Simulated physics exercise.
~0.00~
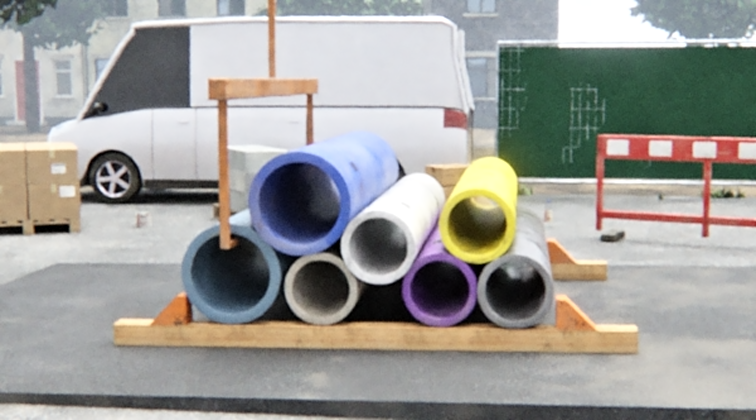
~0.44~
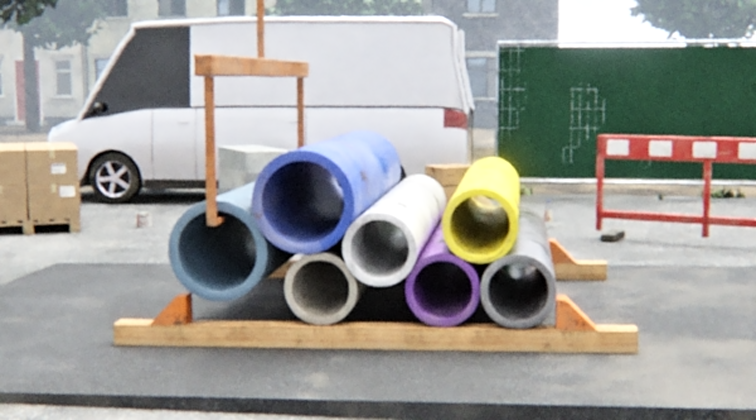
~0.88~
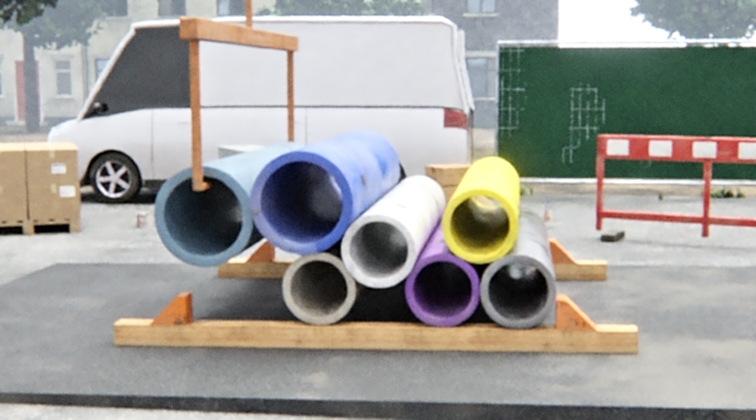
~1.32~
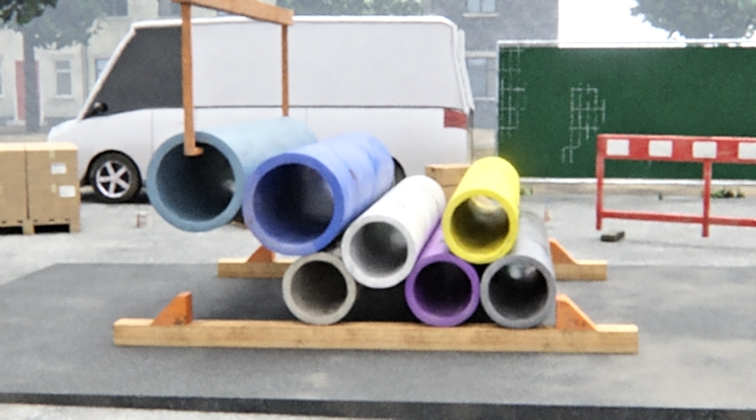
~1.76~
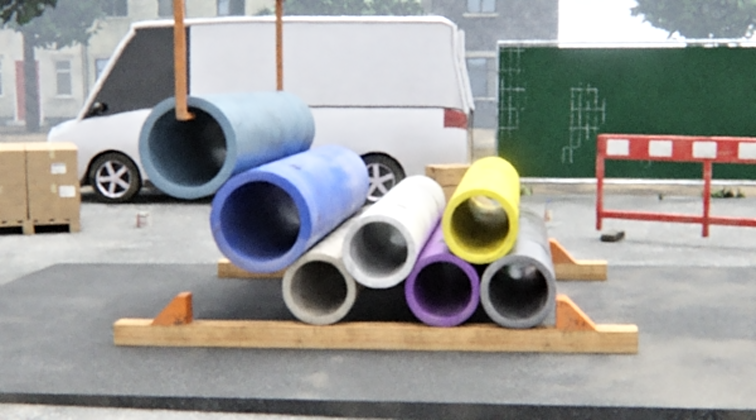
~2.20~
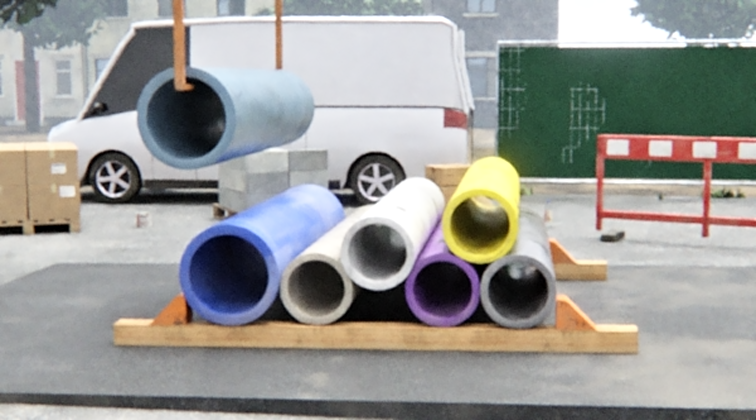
Blue-grey pipe being hoisted by an orange beam from a stack's left end, the blue pipe rolling down into its place.
